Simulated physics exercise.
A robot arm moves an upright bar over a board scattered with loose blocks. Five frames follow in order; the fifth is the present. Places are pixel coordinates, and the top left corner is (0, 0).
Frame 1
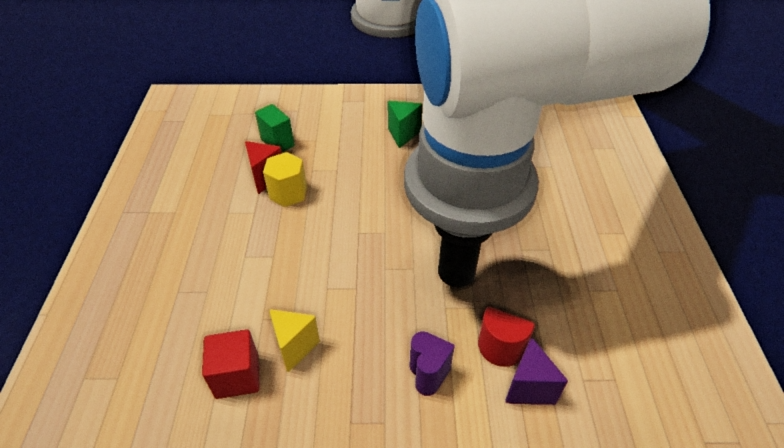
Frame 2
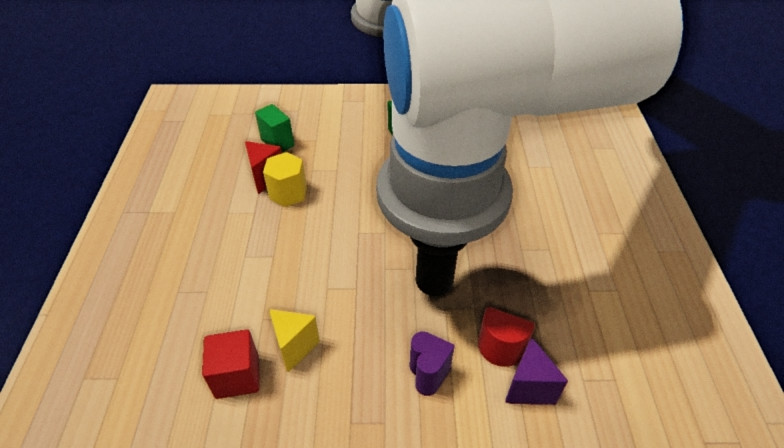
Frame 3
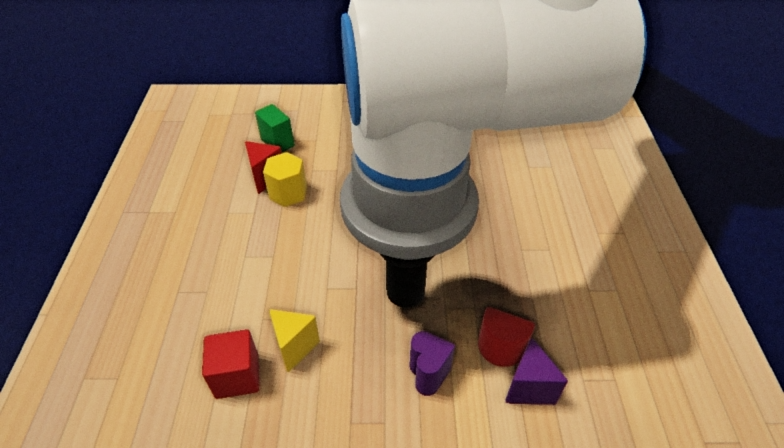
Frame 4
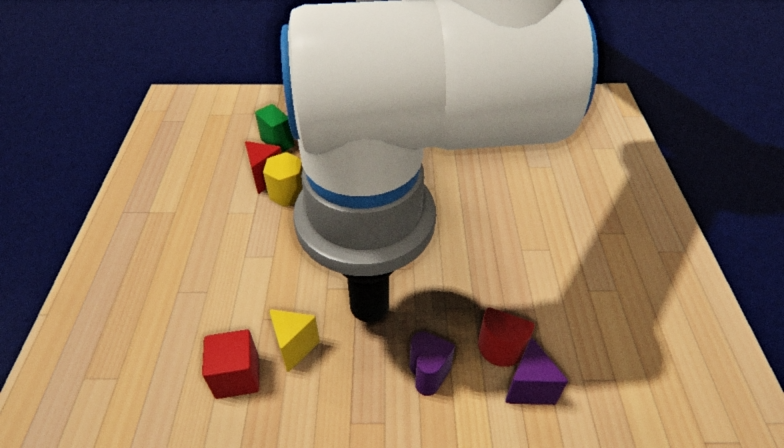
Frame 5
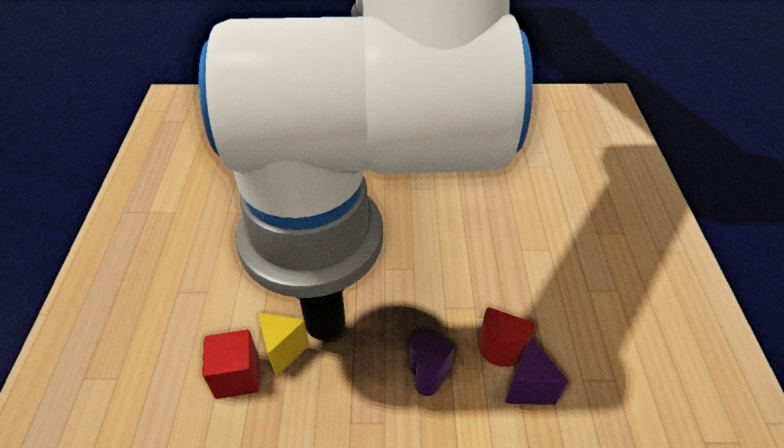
A robot arm sweeps its black bar left and nudges the yellow triangular block.
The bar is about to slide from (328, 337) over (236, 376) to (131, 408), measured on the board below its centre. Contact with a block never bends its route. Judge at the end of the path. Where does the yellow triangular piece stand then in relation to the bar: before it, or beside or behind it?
Still being pushed.
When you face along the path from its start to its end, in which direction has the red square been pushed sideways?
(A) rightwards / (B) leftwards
Choice A: Rightwards.
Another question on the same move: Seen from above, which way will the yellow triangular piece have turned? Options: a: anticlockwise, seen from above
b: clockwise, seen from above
That would be b.
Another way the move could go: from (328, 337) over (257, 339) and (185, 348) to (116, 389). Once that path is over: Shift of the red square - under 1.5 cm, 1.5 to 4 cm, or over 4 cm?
It ends over 4 cm away.
What follows on the original path. One third of the way, bar (263, 350); red square (168, 371); yellow triangular piece (209, 353).
Two thirds of the way, bar (193, 375); red square (89, 393); yellow triangular piece (134, 377), turned 15° clockwise.
At the end, bar (121, 395); red square (10, 410); yellow triangular piece (57, 396), turned 20° clockwise; purple heart in place.
